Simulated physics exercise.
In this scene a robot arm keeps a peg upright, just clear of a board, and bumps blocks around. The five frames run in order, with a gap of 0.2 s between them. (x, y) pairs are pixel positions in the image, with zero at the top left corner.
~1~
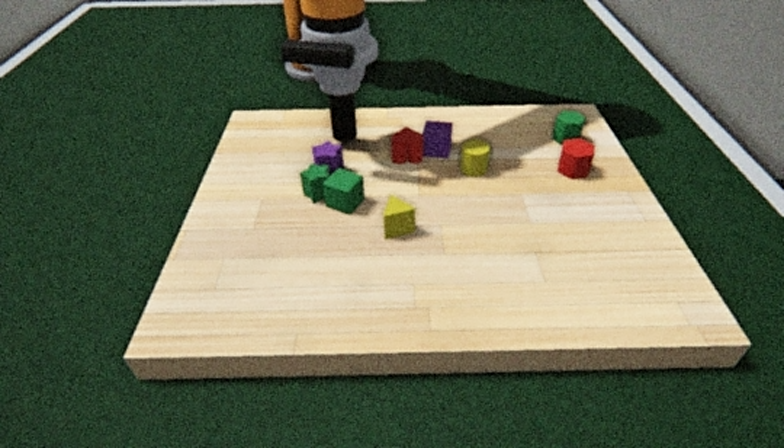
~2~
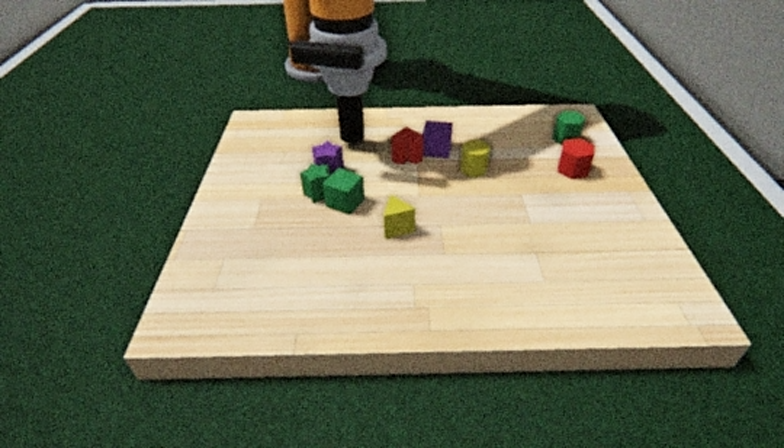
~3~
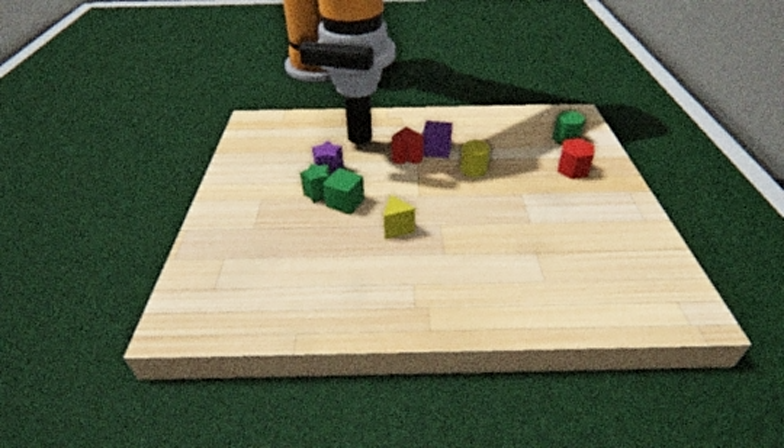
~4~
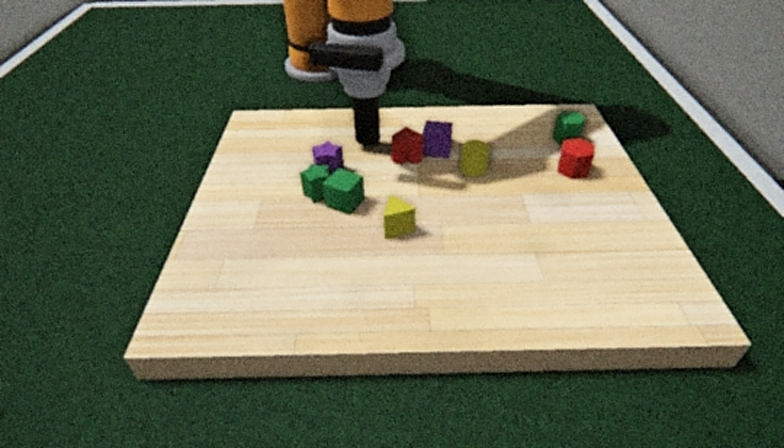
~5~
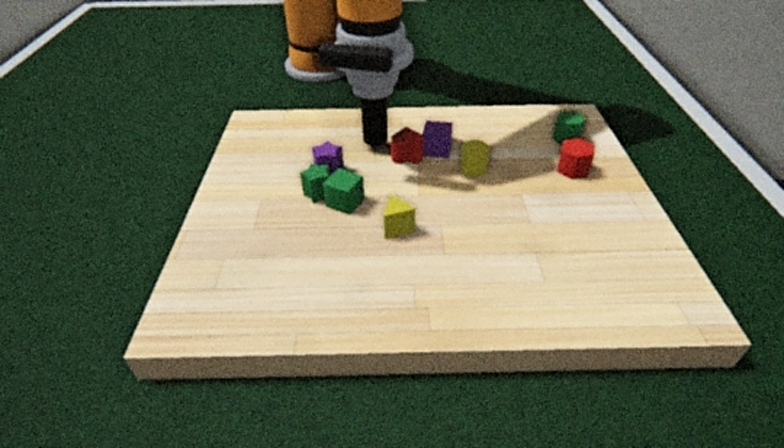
A robot arm moves its black peg slightly right above a wooden board of still, coloured blocks.
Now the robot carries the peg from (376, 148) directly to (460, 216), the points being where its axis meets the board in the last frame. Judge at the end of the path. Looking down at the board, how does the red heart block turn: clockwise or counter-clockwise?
From overhead, anticlockwise.
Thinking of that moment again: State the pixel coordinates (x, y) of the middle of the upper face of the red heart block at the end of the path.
Pixel (431, 144).
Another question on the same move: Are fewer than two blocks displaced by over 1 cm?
I expect so.
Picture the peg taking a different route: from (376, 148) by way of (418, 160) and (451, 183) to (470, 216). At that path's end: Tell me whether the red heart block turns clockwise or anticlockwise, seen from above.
Looking down, it rotates anti-clockwise.
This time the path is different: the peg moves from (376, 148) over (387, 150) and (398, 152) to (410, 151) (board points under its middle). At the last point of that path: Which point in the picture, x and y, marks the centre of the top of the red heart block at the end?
Around pixel (424, 140).
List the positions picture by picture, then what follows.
Tip of the peg (345, 136), middles of tops, yellow triangular piece (397, 205), red heart block (407, 135), purple square (438, 128), in the first picture.
Peg (352, 137), nothing pushed, in the second picture.
Peg (360, 138), nothing pushed, in the third picture.
Peg (368, 139), nothing pushed, in the fourth picture.
Peg (375, 140), yellow triangular piece (397, 205), red heart block (407, 135), purple square (438, 128), in the fifth picture.
The first path, step by step. One third of the way, peg (400, 161); red heart block (426, 143), turned 60° anticlockwise; purple square (441, 127), turned 10° anticlockwise.
Two thirds of the way, peg (428, 183); red heart block (431, 144), turned 80° anticlockwise; purple square (441, 127), turned 10° anticlockwise.
At the end, peg (460, 208); yellow triangular piece unmoved; red heart block (431, 144), turned 80° anticlockwise; purple square (441, 127), turned 10° anticlockwise.
